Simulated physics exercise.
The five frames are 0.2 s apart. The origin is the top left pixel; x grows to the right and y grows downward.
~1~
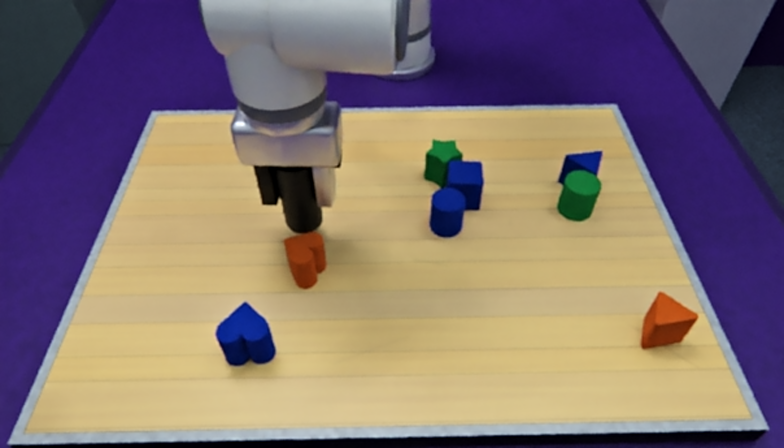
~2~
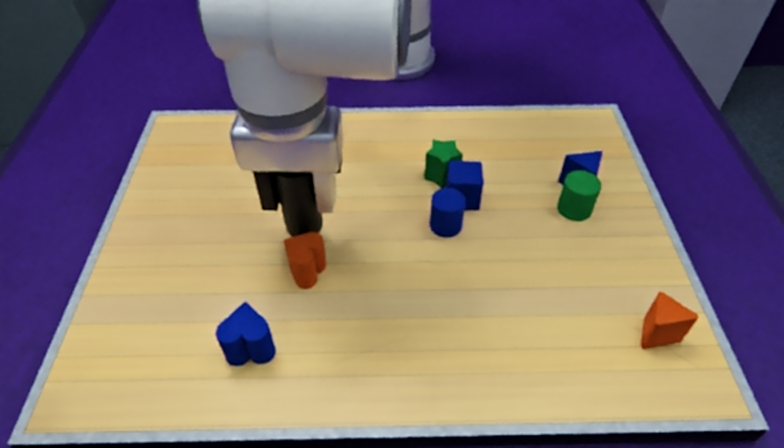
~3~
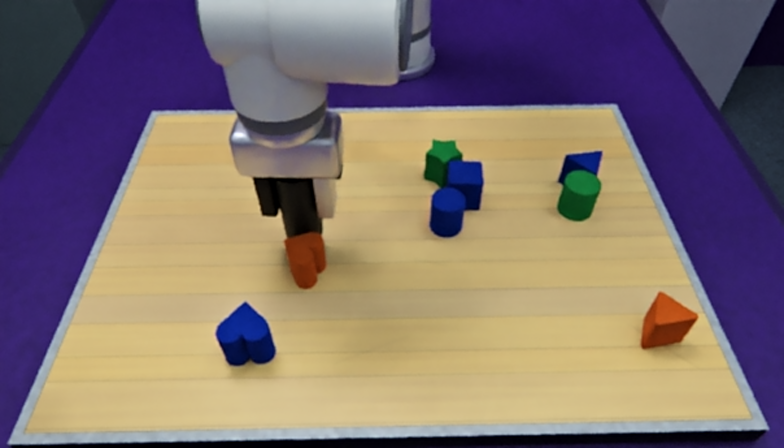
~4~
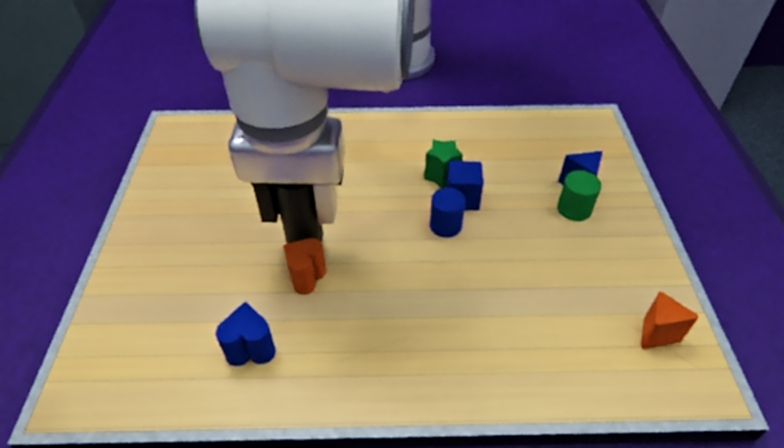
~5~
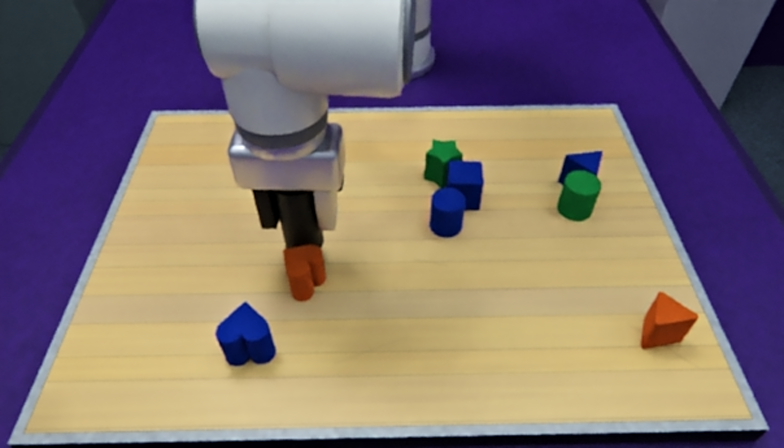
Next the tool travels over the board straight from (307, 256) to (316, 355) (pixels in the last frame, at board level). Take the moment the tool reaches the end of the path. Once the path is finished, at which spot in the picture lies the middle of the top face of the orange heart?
At the end it should sit near (290, 367).
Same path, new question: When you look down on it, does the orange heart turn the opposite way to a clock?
In short: No.
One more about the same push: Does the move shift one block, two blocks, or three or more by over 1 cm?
A single block is moved.
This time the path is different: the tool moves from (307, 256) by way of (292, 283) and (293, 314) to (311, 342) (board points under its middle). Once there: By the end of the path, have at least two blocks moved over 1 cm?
No, that is not how it ends up.
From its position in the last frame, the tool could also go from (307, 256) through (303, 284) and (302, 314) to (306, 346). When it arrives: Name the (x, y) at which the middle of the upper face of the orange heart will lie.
Near (288, 358).
The first path, step by step. One third of the way, tool (307, 274); orange heart (297, 291), turned 20° clockwise.
Two thirds of the way, tool (310, 307); orange heart (294, 327), turned 35° clockwise.
At the end, tool (313, 343); blue heart unmoved; orange heart (290, 367), turned 50° clockwise.
